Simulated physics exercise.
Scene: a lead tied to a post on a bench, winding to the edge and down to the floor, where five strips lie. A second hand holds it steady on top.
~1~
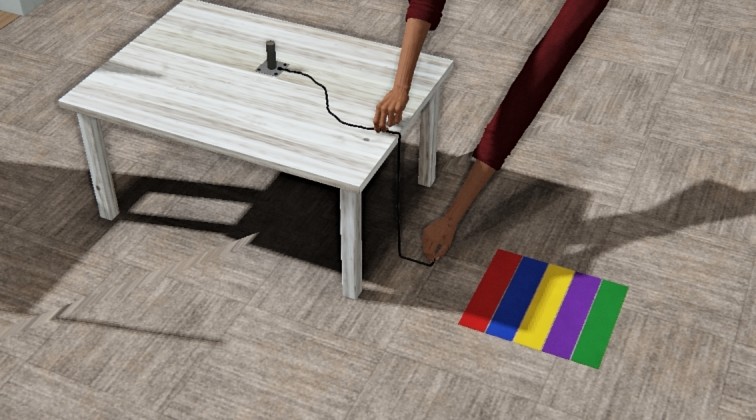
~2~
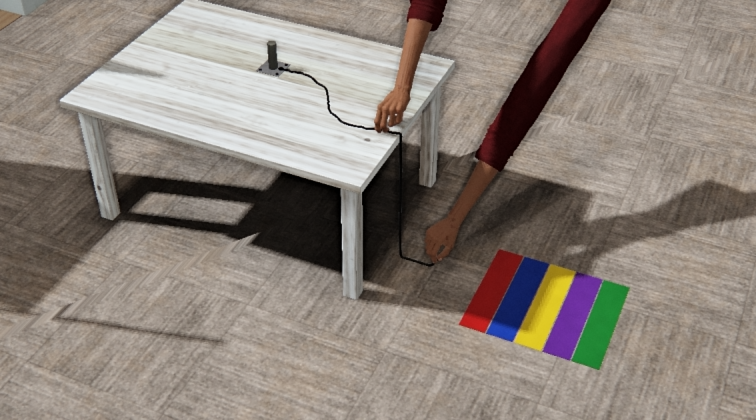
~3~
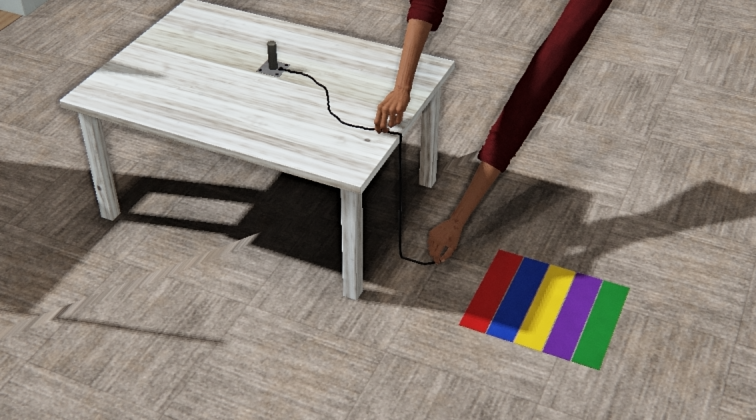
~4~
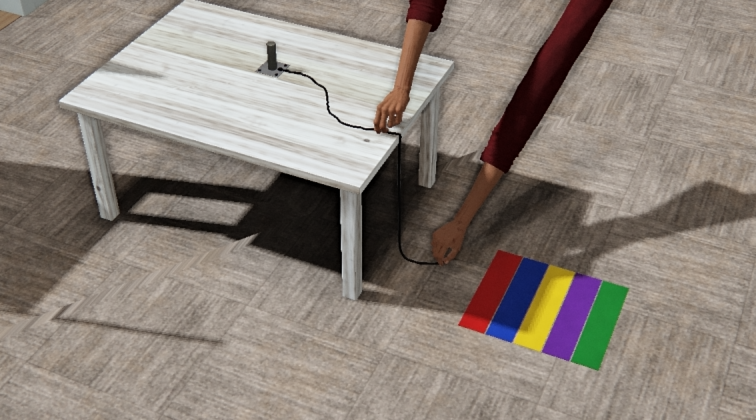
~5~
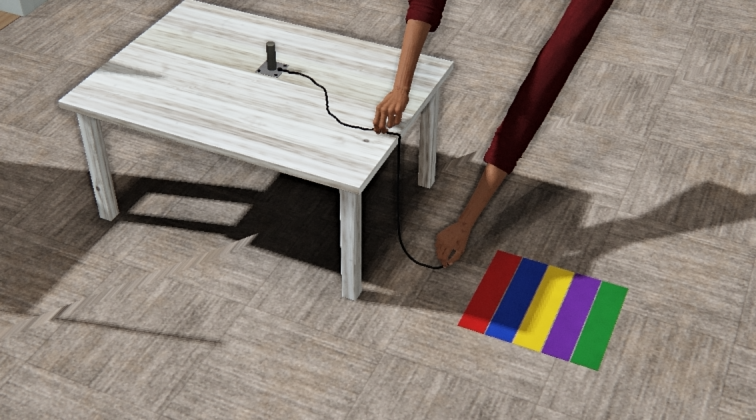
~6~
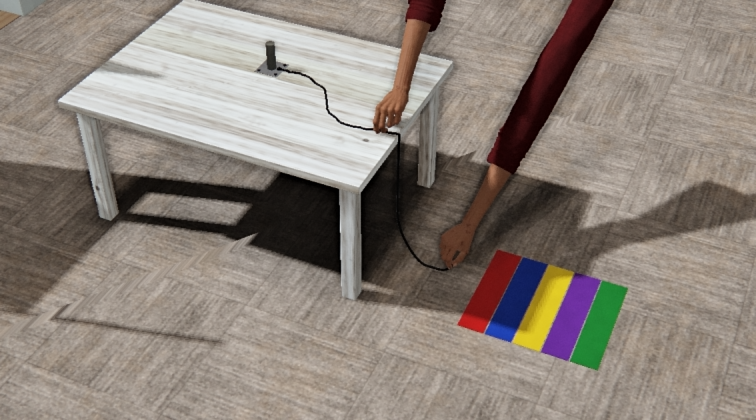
A hand steadying a black cord at a table's edge while another slowly draws its lower end slightly right across the floor.
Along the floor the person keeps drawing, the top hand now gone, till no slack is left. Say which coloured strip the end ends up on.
It ends up on the yellow strip.
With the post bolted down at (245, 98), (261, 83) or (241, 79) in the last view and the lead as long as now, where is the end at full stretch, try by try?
In order, the pixels are (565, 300), (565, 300) and (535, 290).
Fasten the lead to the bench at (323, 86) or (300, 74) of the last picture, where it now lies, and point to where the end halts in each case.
(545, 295), then (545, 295).
Early on, end near (505, 281); over red.
Midway, end near (534, 290); over yellow.
At the end of the slack, end near (550, 295); over yellow. Over yellow.
